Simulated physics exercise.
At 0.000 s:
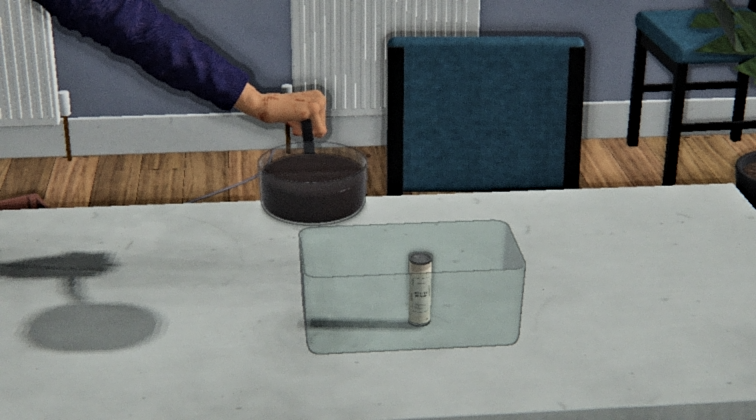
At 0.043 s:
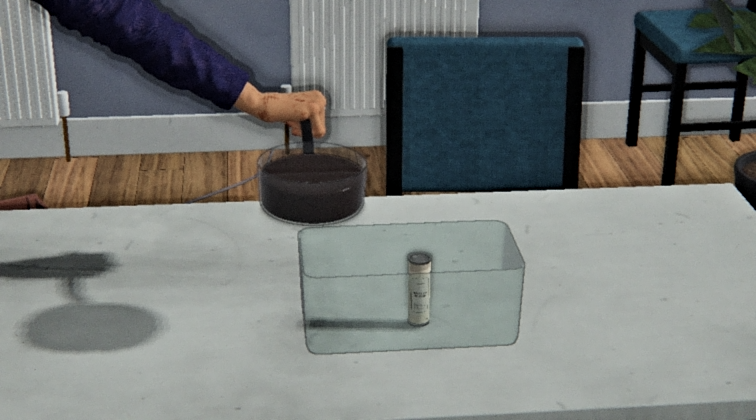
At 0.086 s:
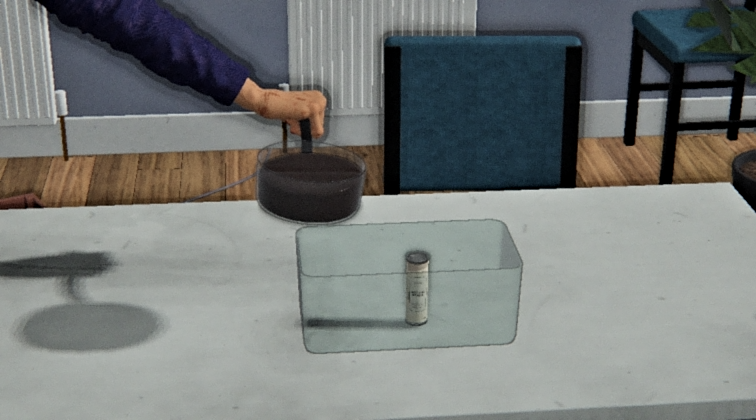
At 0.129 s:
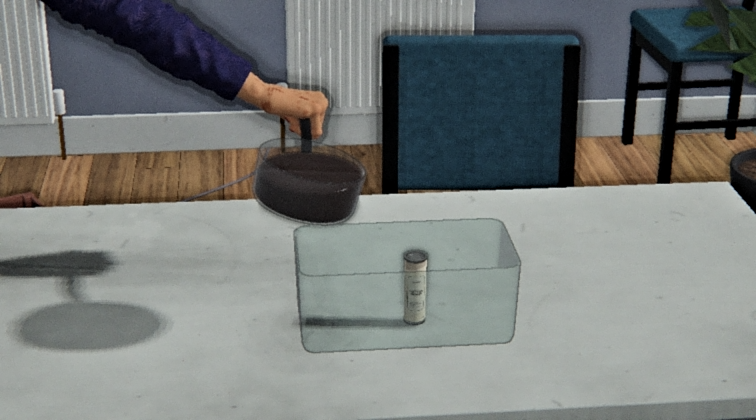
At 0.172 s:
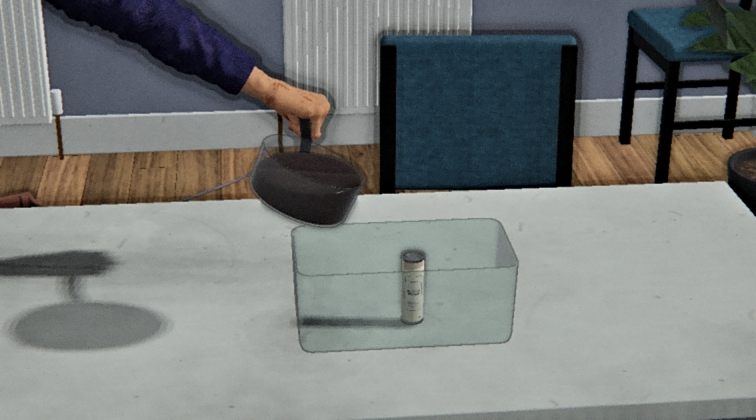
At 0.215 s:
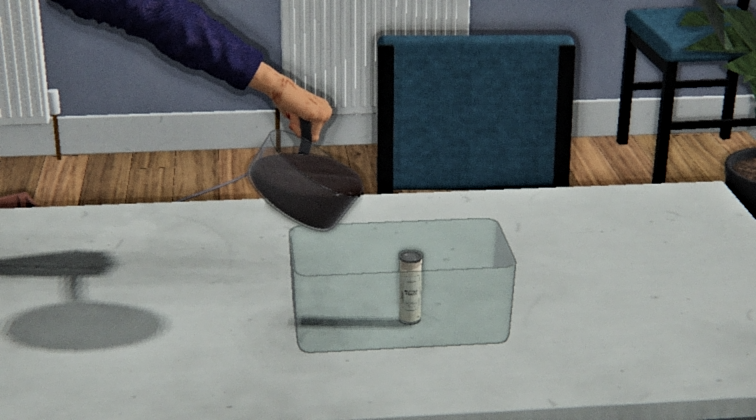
A hand in a purple sleeve held a round pan of dark coffee above a clear long basin with a small tin inside, then smoothly rolled the pan rightwards into a steep tilt.
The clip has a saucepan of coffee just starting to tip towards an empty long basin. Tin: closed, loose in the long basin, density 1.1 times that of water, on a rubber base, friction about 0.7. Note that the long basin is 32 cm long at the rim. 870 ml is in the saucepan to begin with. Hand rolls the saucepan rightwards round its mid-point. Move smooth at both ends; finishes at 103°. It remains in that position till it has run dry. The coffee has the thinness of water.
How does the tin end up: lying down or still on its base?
Most probably it will lose its balance.
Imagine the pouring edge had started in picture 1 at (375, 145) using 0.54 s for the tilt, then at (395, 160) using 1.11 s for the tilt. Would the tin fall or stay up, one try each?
The tin overturns the first time and stays vertical the second time.
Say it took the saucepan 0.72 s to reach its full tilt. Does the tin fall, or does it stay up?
It stays steady, then.
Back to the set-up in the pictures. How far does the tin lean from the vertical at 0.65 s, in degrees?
The tilt comes to near 15°.
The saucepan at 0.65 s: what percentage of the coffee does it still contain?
Close to 5 percent of the whole amount.
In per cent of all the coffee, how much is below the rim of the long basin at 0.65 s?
About 92 %.
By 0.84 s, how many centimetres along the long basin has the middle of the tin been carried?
The tin has gone some 5 cm.
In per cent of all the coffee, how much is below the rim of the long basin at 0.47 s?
Some 48 per cent.
After 0.47 s the tilt is 97° and 20 per cent is still to pour; the tin stands where it began.
After 0.65 s the tilt is 103° and 5 per cent is still to pour; the tin leans 16°.
After 0.84 s the tilt is 103° and 1 per cent is still to pour; the tin leans 42°.
After 1.05 s the tilt is 103° and 0 per cent is still to pour; the tin lies on its side.
In the end the tin lies on its side.
